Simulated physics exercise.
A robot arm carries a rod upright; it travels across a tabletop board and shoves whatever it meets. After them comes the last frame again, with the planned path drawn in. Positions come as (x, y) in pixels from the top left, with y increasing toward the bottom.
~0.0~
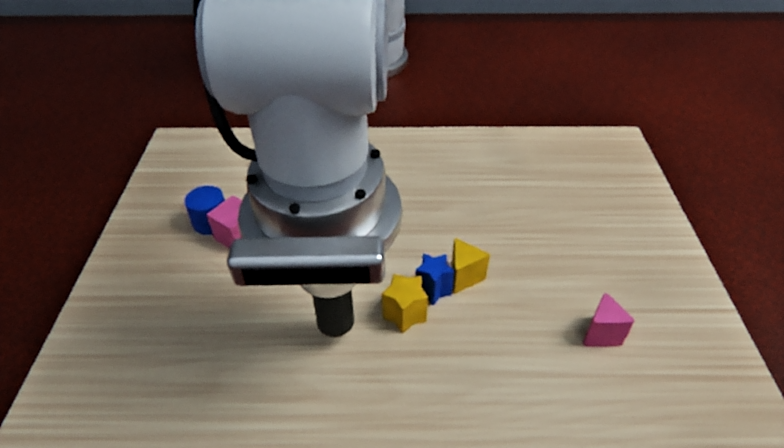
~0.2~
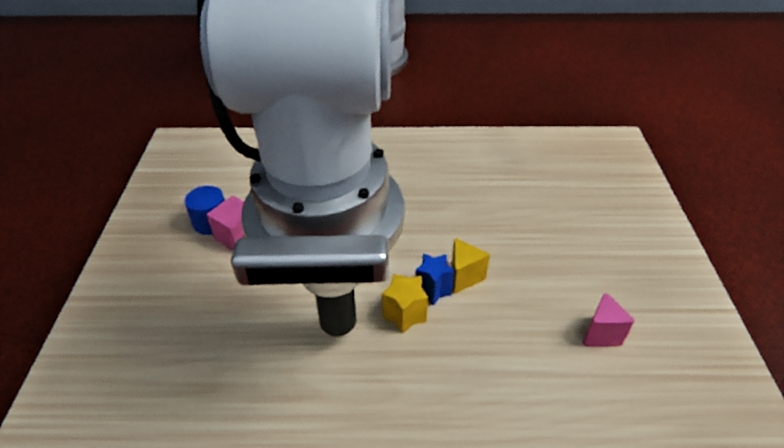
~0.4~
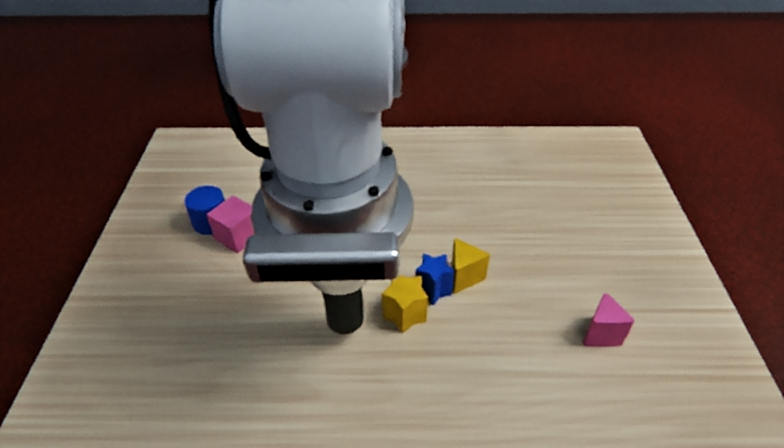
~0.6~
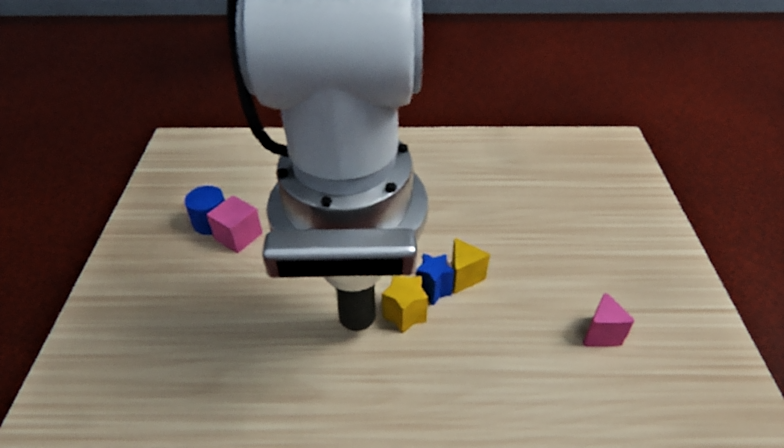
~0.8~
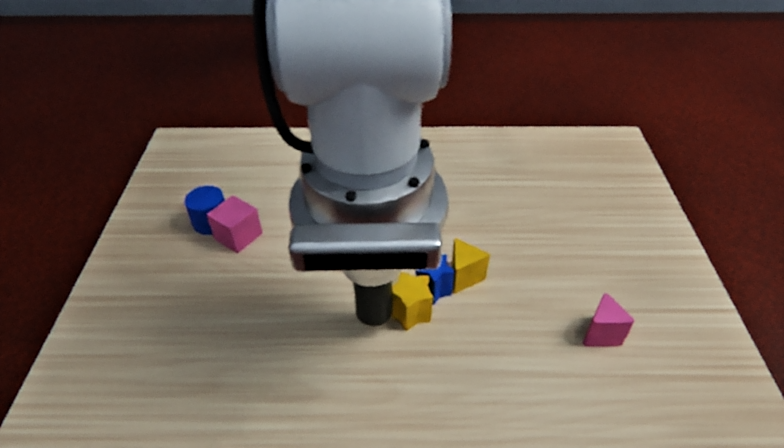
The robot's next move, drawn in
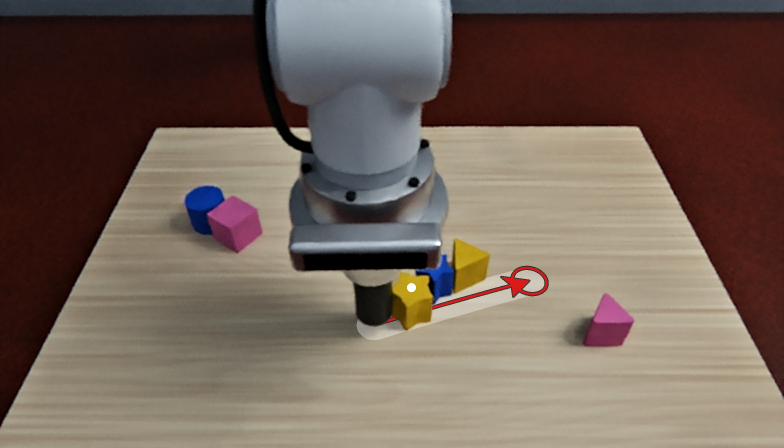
The video shows a robotic arm with a dark rod over a wooden table of blue, pink and yellow blocks, moving slowly to the right until the rod meets the yellow star block and nudges it slightly.
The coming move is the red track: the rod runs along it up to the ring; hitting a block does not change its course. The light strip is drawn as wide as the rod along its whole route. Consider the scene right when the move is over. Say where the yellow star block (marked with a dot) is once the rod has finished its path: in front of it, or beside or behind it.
I believe the yellow star block keeps its place ahead of the rod.
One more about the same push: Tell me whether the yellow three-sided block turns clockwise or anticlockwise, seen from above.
From overhead, anticlockwise.
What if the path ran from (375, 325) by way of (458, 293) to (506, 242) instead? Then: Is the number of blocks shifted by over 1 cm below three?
No, that is not what happens.
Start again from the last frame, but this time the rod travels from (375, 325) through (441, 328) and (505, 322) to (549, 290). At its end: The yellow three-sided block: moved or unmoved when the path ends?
It is moved off its spot.
Path on the board, from (375, 325) to (529, 281); the dot is on the yellow star block.
The first path, step by step. One third of the way, rod (430, 296); yellow star block (460, 271); blue star block (478, 251), turned 15° anticlockwise; yellow three-sided block (499, 238), turned 35° anticlockwise.
Two thirds of the way, rod (483, 281); yellow star block (510, 253); blue star block (518, 231), turned 30° anticlockwise; yellow three-sided block (532, 216), turned 50° anticlockwise.
At the end, rod (533, 267); yellow star block (548, 235), turned 20° anticlockwise; blue star block (544, 212), turned 50° anticlockwise; yellow three-sided block (548, 196), turned 65° anticlockwise; pink three-sided block in place.
